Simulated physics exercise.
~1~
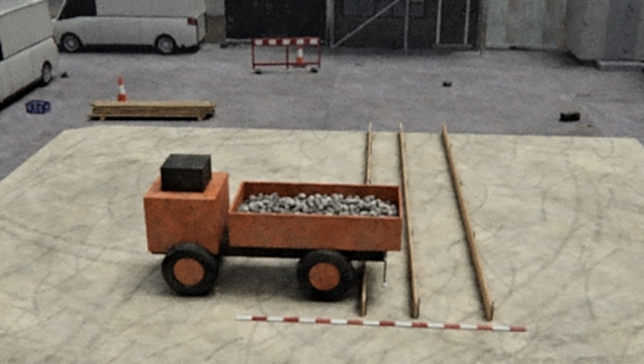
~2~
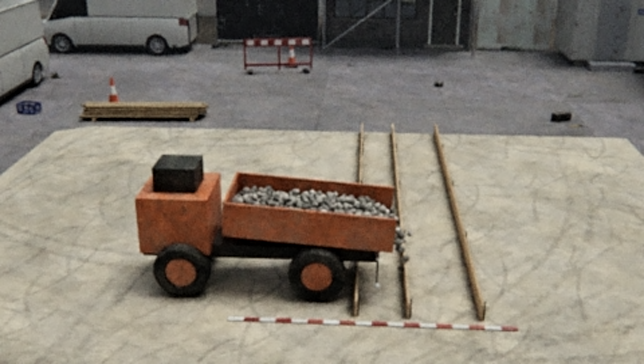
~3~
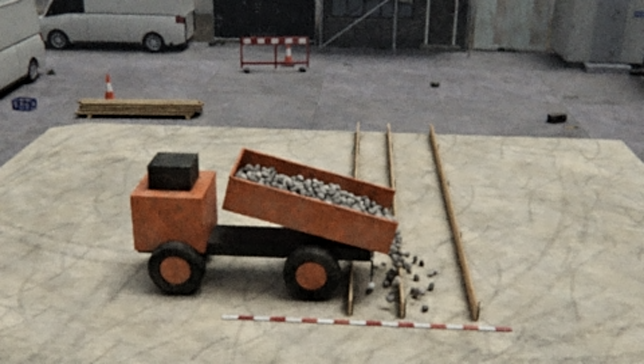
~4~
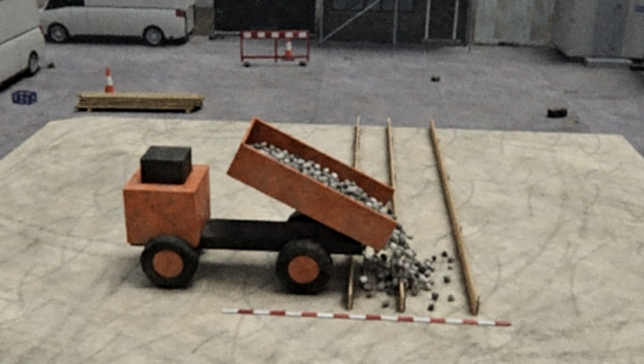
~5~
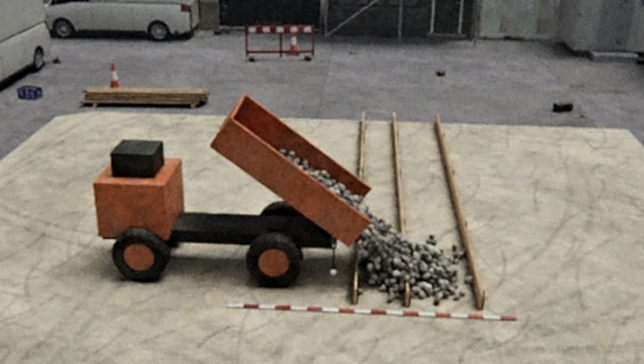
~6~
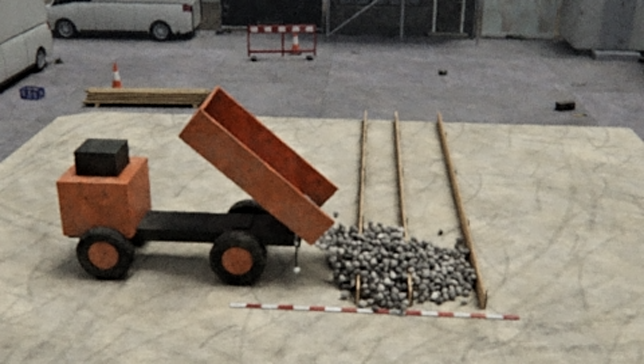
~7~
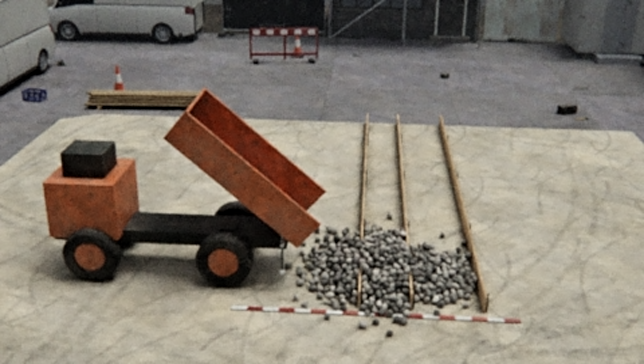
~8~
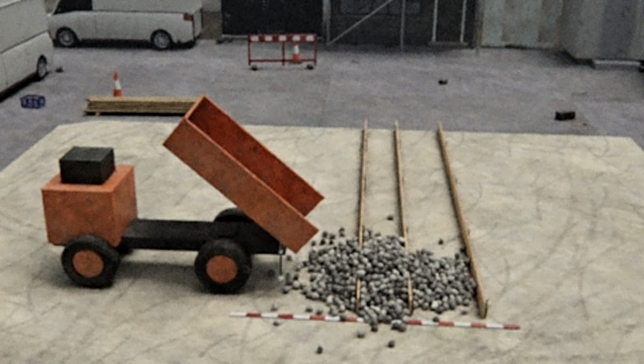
On a pale floor in a yard, an orange toy-like truck tipped up its bed and poured grey stones over the wooden planks behind it while rolling left, ending with the bed raised and empty beside a low, spread-out heap.
